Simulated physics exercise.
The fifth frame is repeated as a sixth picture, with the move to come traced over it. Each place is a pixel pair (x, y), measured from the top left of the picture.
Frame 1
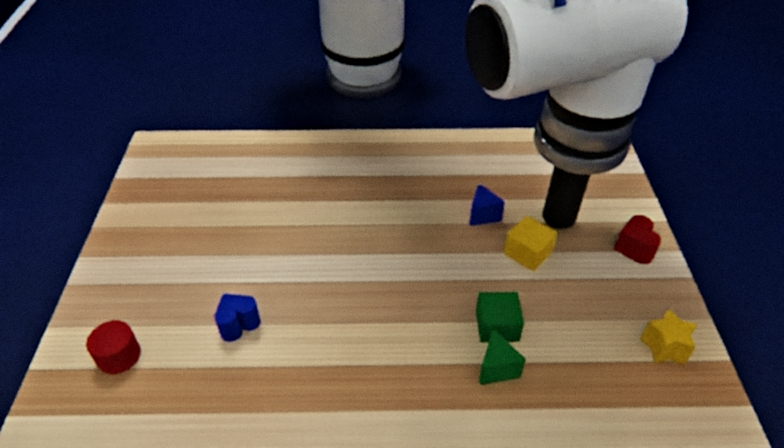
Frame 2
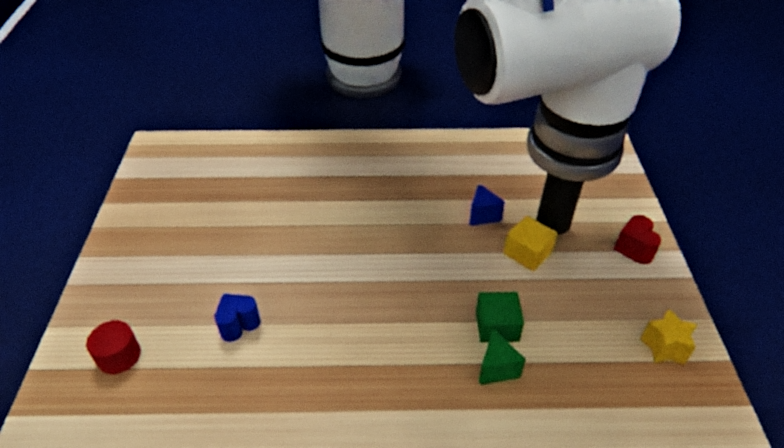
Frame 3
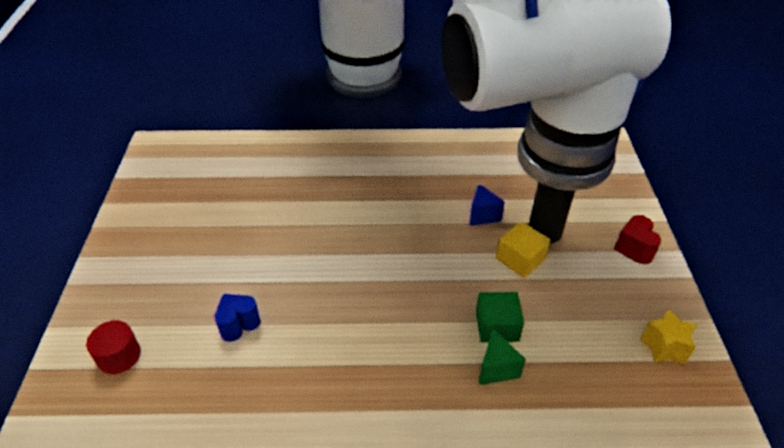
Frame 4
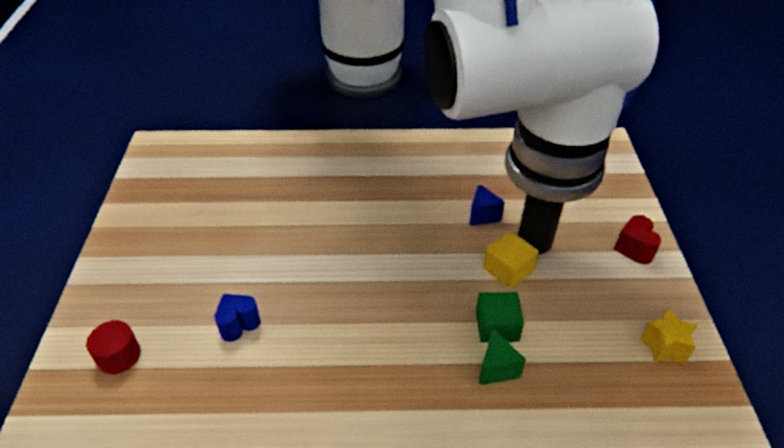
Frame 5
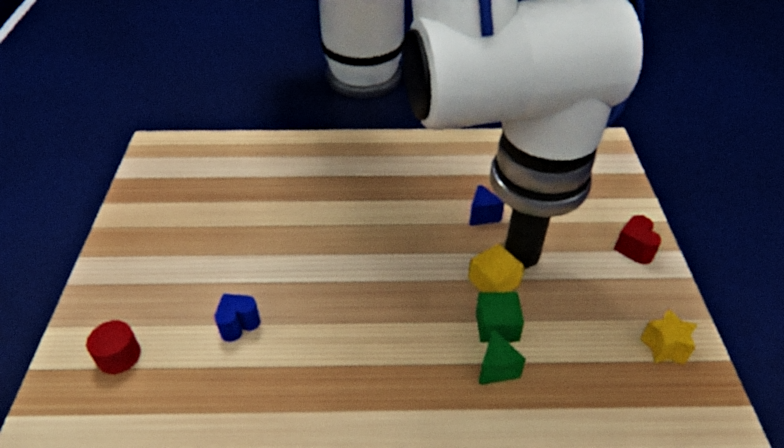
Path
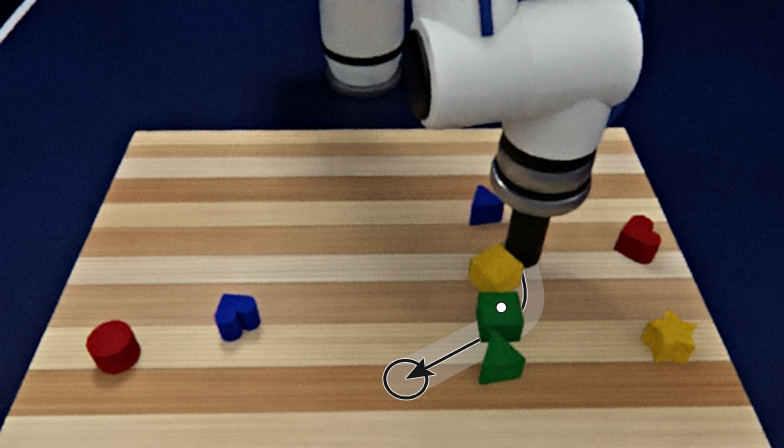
At first, a robot arm's dark post stands just behind a yellow block on a striped wooden board scattered with colored shapes. The post moves down and to the left, meeting the yellow block and pushing it a short way toward the green square, while the other shapes stay still.
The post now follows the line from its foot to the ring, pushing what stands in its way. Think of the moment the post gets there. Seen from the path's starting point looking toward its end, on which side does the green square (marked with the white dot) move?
It moves off to the right.
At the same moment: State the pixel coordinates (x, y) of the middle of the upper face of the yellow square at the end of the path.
In the picture, it is at (482, 275).
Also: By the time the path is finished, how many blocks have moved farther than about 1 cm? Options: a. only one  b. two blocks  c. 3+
(c)
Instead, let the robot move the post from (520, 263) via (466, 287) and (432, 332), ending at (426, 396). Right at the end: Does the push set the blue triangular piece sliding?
No
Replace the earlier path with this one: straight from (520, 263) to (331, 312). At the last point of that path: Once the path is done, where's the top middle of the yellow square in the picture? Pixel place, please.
Somewhere near (435, 302).
The drawn path runs from (520, 263) through (519, 313) and (467, 346) to (406, 379); the dot is on the green square.
The first path, step by step. One third of the way, post at (520, 307); yellow square at (486, 274), turned 50° clockwise; green triangular piece at (499, 357), turned 20° anticlockwise; green square at (488, 320), turned 15° clockwise.
Two thirds of the way, post at (468, 339); yellow square at (482, 275), turned 65° clockwise; green triangular piece at (492, 368), turned 70° anticlockwise; green square at (428, 349), turned 30° clockwise.
At the end, post at (406, 371); blue triangular piece not moved; yellow square at (482, 275), turned 65° clockwise; green triangular piece at (492, 368), turned 70° anticlockwise; green square at (364, 371), turned 75° clockwise.
